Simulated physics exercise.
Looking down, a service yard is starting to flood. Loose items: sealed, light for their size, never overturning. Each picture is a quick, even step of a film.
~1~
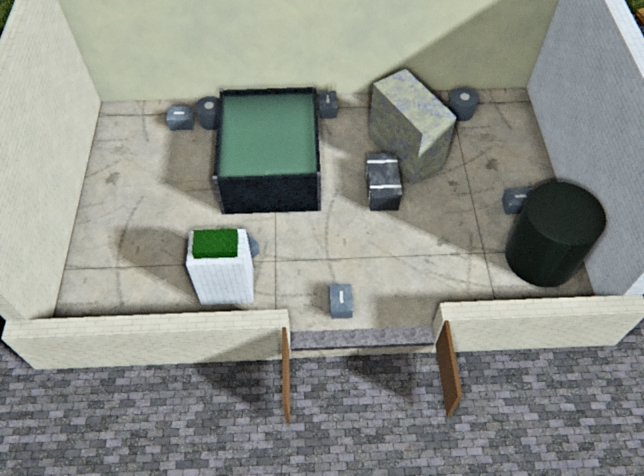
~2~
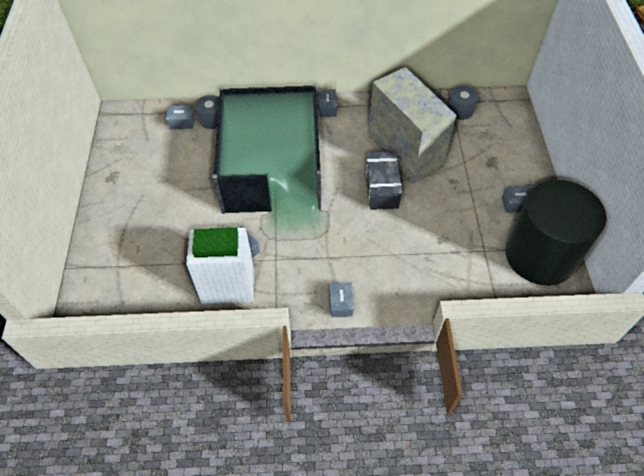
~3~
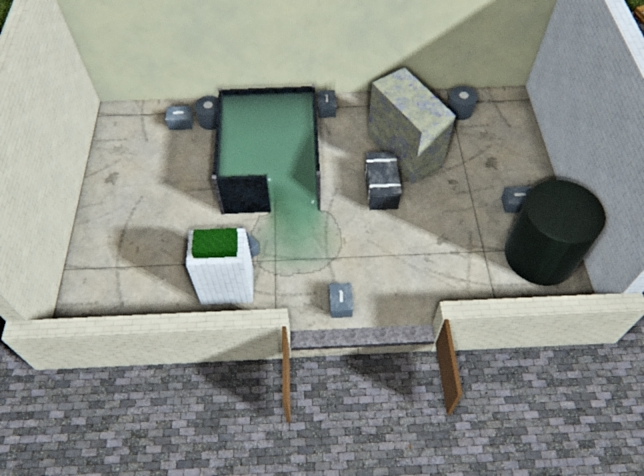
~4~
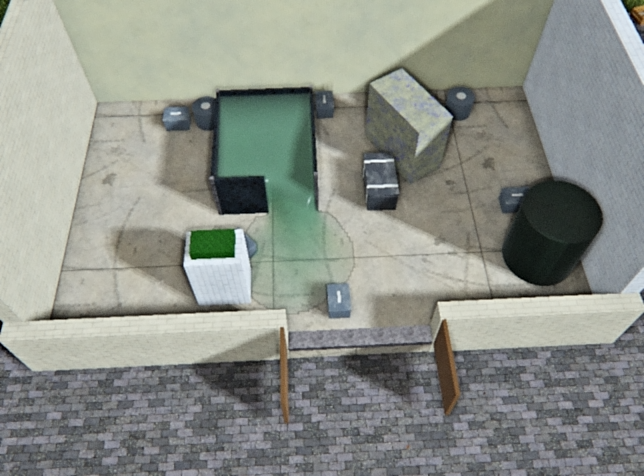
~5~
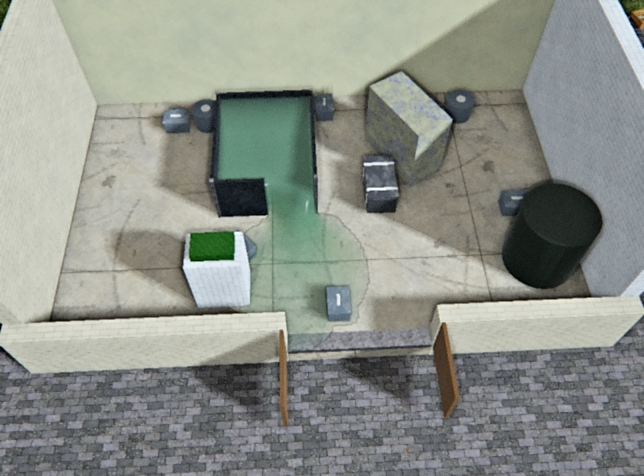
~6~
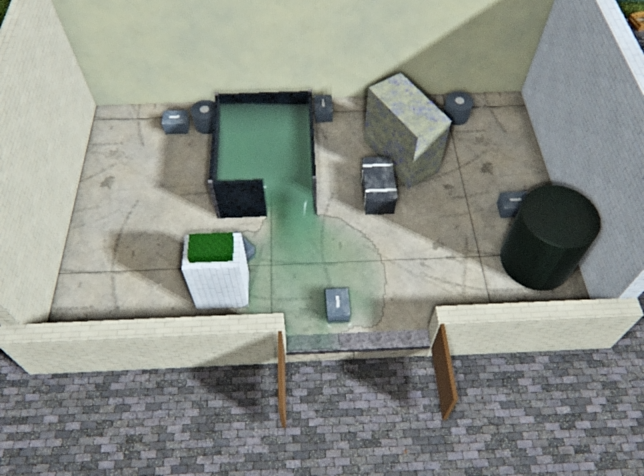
To begin with, a dark-walled tank of green water stands full in a walled yard among scattered blocks and containers. Water then pours through a gap in its front right corner, spreading across the floor toward the open gateway and around a small grey box, while the loose items stay put.
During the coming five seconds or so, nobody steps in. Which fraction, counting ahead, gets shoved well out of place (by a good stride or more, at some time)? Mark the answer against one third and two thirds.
Fewer than a third of them.
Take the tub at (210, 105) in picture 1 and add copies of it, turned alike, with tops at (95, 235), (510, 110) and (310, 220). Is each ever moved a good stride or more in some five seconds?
Displaced, stays put, displaced.
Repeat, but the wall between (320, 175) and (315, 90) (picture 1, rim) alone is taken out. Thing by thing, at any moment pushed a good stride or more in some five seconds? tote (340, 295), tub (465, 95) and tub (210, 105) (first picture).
First stays short of it, second covers that distance, third stays short of it.
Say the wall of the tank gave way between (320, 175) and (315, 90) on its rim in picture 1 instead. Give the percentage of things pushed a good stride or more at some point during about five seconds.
About 50 per cent.
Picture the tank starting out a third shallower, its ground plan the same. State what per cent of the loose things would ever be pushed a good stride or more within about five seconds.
Around 10 in a hundred.
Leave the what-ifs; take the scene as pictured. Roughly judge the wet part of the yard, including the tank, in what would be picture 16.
40 in a hundred, roughly.
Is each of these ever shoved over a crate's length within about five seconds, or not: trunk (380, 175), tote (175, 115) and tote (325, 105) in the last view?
Never got far, never got far, never got far.
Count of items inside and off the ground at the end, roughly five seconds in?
By my tally, 0.
A moment on, 0 of 8 are well off their spots; 0 afloat.
Next, 1 of 8 are well off their spots; 0 afloat.
Later, 1 of 8 are well off their spots; 0 afloat.
In the end, 1 of 8 are well off their spots, and 1 have been at some point; 0 afloat.
